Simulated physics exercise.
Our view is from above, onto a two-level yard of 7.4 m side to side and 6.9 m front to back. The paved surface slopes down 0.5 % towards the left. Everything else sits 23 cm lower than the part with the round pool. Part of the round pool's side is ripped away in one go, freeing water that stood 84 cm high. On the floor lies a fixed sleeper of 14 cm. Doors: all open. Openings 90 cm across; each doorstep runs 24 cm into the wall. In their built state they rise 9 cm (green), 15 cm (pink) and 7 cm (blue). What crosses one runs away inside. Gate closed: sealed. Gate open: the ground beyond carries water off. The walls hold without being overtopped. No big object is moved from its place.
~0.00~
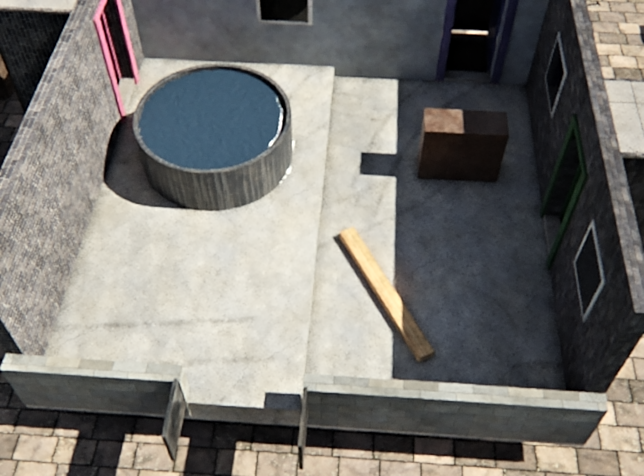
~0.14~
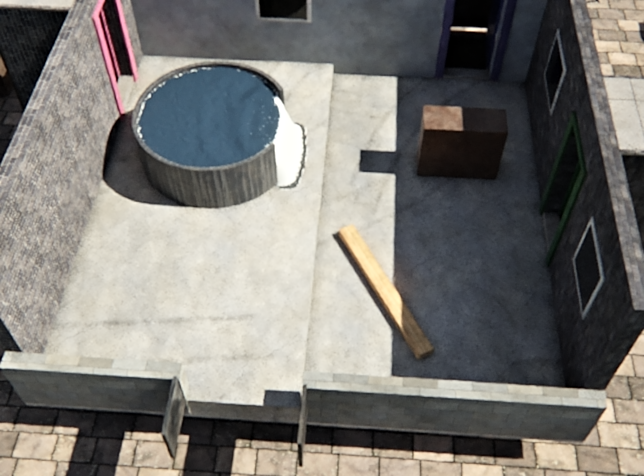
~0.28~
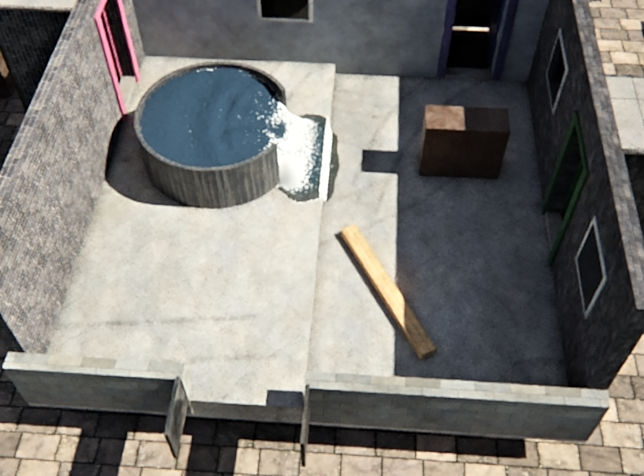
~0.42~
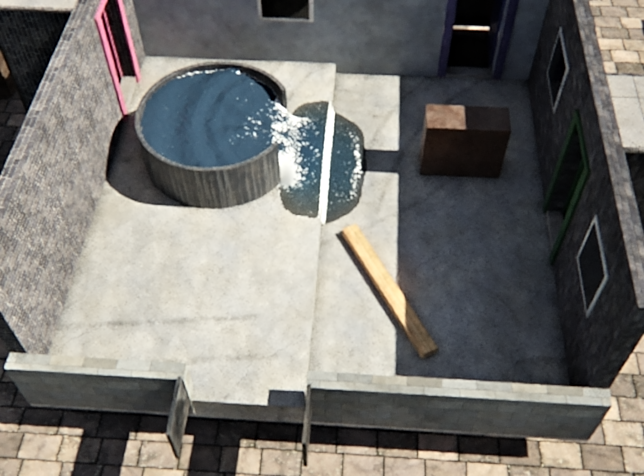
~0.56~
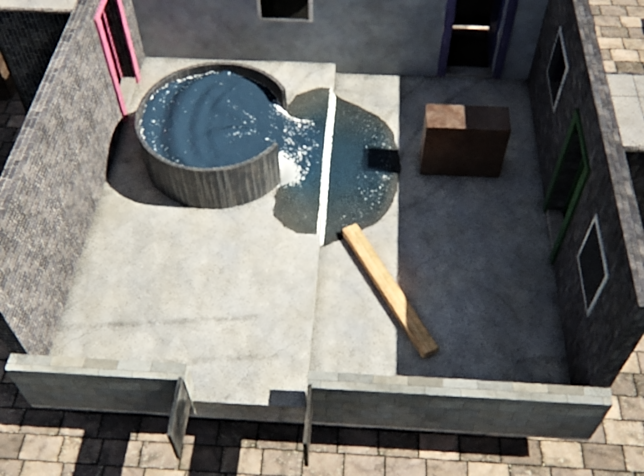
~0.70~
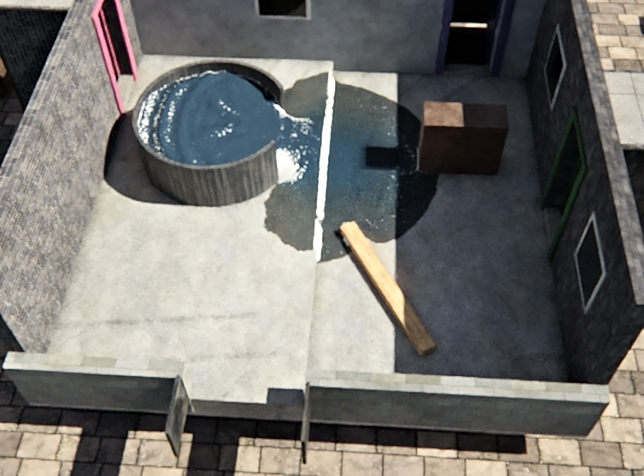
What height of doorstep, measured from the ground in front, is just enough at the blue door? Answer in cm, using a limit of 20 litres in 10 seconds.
About 24 cm.
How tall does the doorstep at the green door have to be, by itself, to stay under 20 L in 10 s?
At green, roughly 24 cm.
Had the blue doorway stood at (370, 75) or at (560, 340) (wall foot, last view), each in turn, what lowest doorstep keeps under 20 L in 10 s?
You'd want roughly 10.5 cm there first, then roughly 15 cm.
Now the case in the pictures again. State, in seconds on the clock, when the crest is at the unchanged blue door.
Peak time: About 2.8 s.
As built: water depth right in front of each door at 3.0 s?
Reading in centimetres: Green = 21, pink = 0, blue = 23.
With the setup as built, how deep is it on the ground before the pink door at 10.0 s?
Some 0.0 cm.
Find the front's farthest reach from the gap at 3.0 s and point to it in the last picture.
Somewhere near the pixel (572, 411).
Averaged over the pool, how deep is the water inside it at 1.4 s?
The mean depth is roughly 55 cm.
After 1.4 s water covers 35 % of the floor, deepest (48 cm) near (413, 164); 4 cm at the blue door, 0 litres in over its 7 cm doorstep.
After 3.0 s water covers 55 % of the floor, deepest (42 cm) near (572, 411); 23 cm at the blue door, 80 litres in over its 7 cm doorstep.
After 10.0 s water covers 55 % of the floor, deepest (20 cm) near (413, 172); 14 cm at the blue door, 356 litres in over its 7 cm doorstep.
At the blue door as built, the water arrived by 1.4 s and peaked near 25 cm at 2.8 s.
With a doorstep of 21 cm, 42 litres would have come in within the 10 s; with 28 cm, 7 litres. So under 20 litres takes about 24 cm.
